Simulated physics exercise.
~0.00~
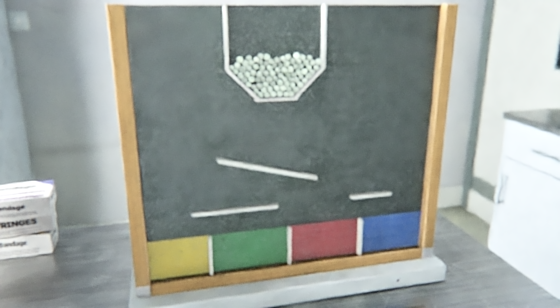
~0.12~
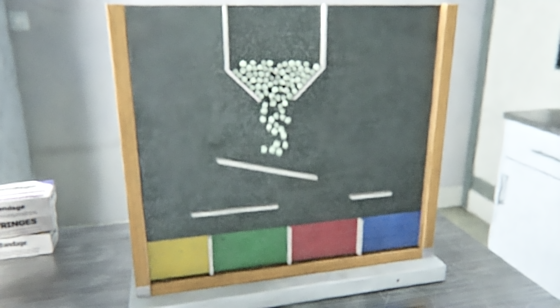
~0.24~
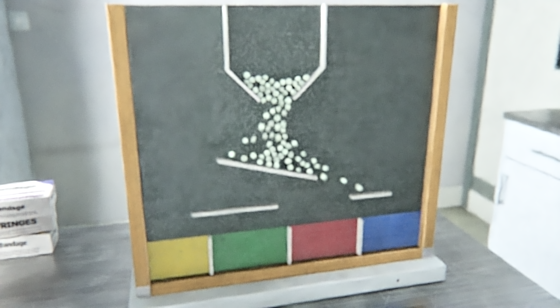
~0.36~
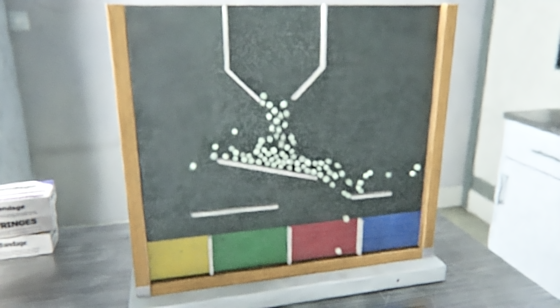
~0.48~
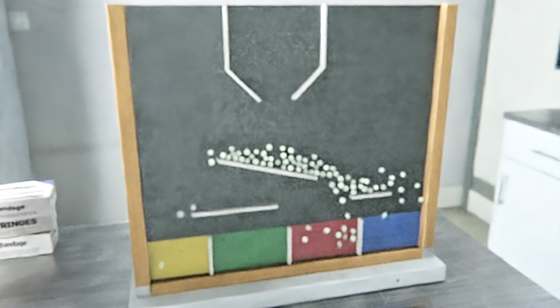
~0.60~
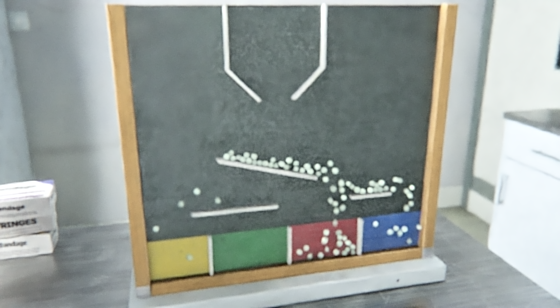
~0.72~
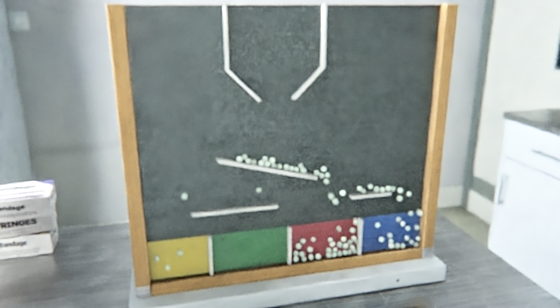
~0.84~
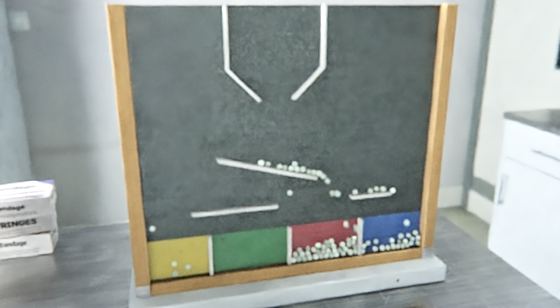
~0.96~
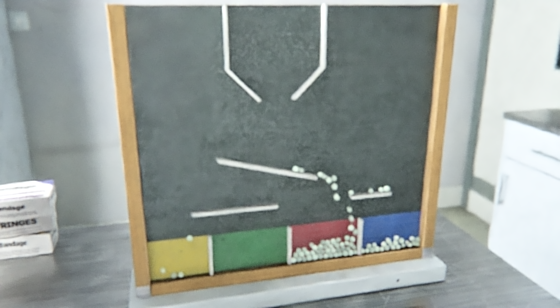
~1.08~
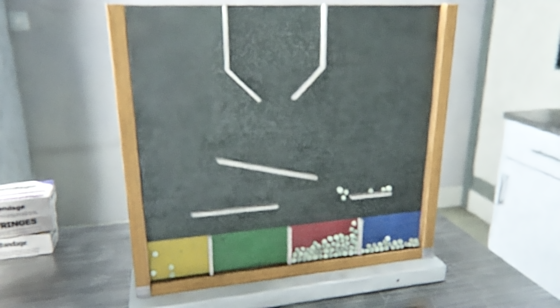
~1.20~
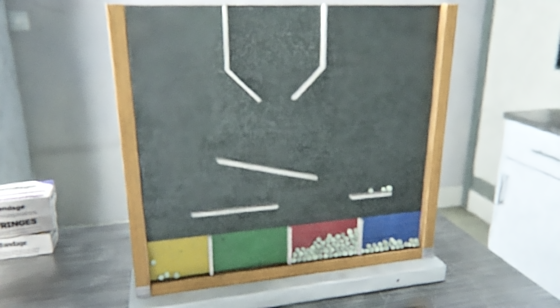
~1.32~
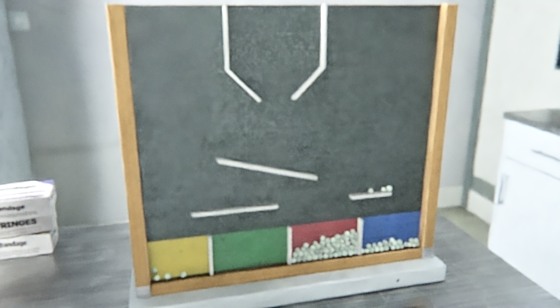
On a grey tabletop, white beads pouring from a hopper over sloping ledges, settling mostly in red and blue bins, few in yellow.
